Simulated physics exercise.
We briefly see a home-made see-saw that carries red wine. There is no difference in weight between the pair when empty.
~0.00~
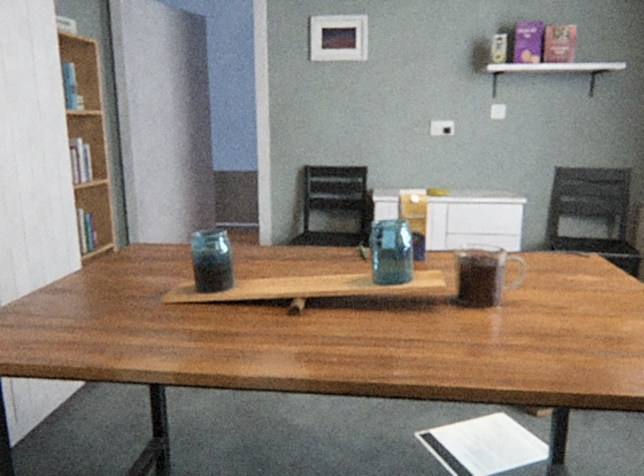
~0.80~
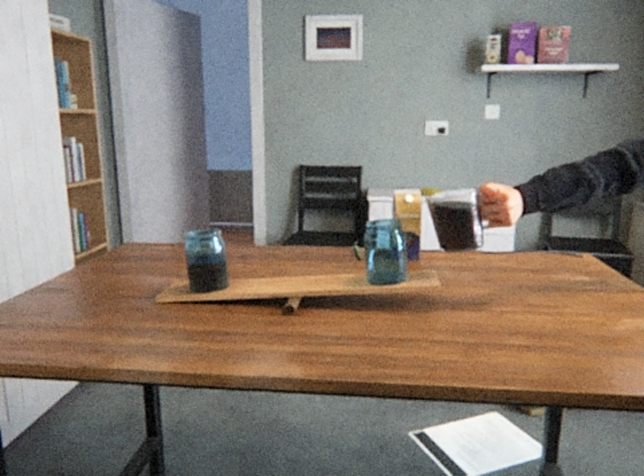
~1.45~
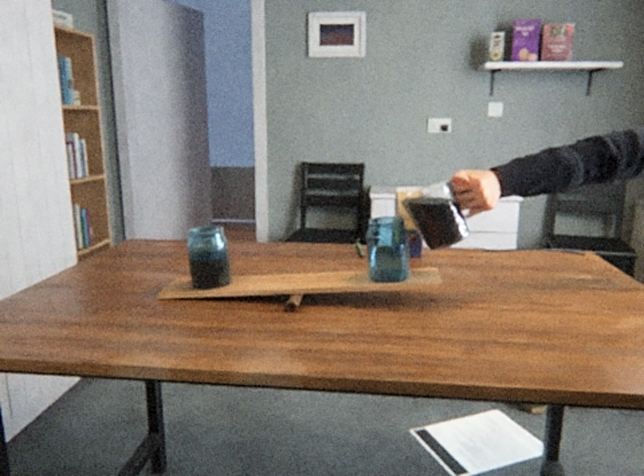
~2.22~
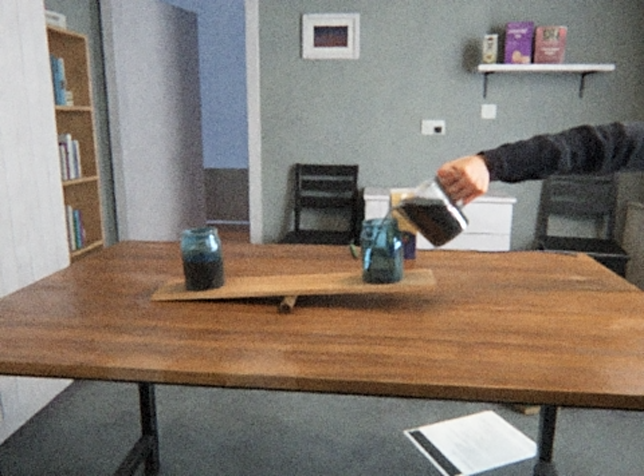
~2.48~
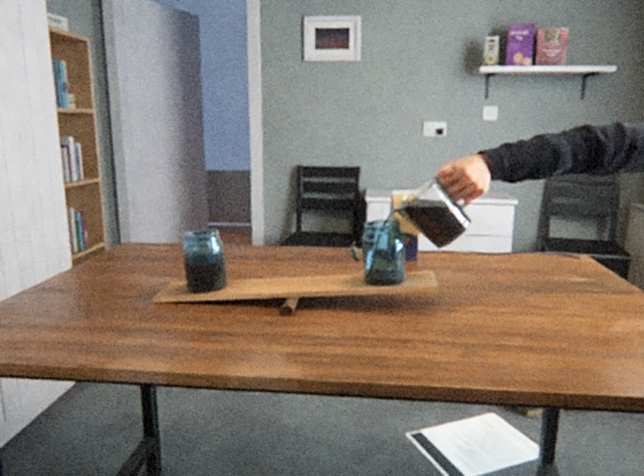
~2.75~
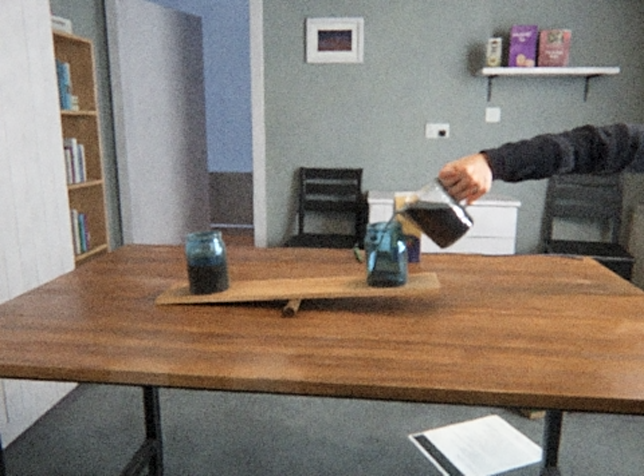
We see a plank balanced on a rolling pin with two blue glass jars, the left one lower and holding dark liquid; a hand lifts a measuring jug, tilts it and pours dark liquid into the raised right jar.
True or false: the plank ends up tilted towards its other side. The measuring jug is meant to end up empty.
True.
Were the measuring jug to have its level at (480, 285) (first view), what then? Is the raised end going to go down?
I'd say it does not budge, honestly.
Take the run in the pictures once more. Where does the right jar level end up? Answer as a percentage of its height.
I'd put it close to 75 per cent.
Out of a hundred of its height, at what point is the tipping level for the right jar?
It comes to close to 45 in a hundred.
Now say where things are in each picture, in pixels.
At the start; measuring jug (480, 274) about three quarters full; right jar (391, 249) empty, raised; left jar (212, 259) about half full, on the low side, in the first picture.
A hand has the measuring jug; rolling pin (291, 308); right jar (386, 249) empty, in the second picture.
The measuring jug is tipped; measuring jug (438, 214) tipped 25° with all of its load; right jar (388, 247) empty, in the third picture.
The stream is running; rolling pin (286, 307); right jar nearly empty, surface at (383, 274); left jar about half full, surface at (203, 258), in the fourth picture.
The stream is running; measuring jug (435, 212) tipped 40° with nearly all of its load; right jar (384, 250) nearly empty, in the fifth picture.
The stream is running; rolling pin (291, 310); right jar nearly empty, surface at (387, 275); left jar about half full, surface at (207, 261), in the sixth picture.
Around 6.8 s, the right jar is about a third full; the plank leans as before.
Around 10.0 s, the right jar is about two thirds full; the plank has swung over, and that end is down.
Around 12.8 s, the right jar is about three quarters full; the plank has swung over, and that end is down.
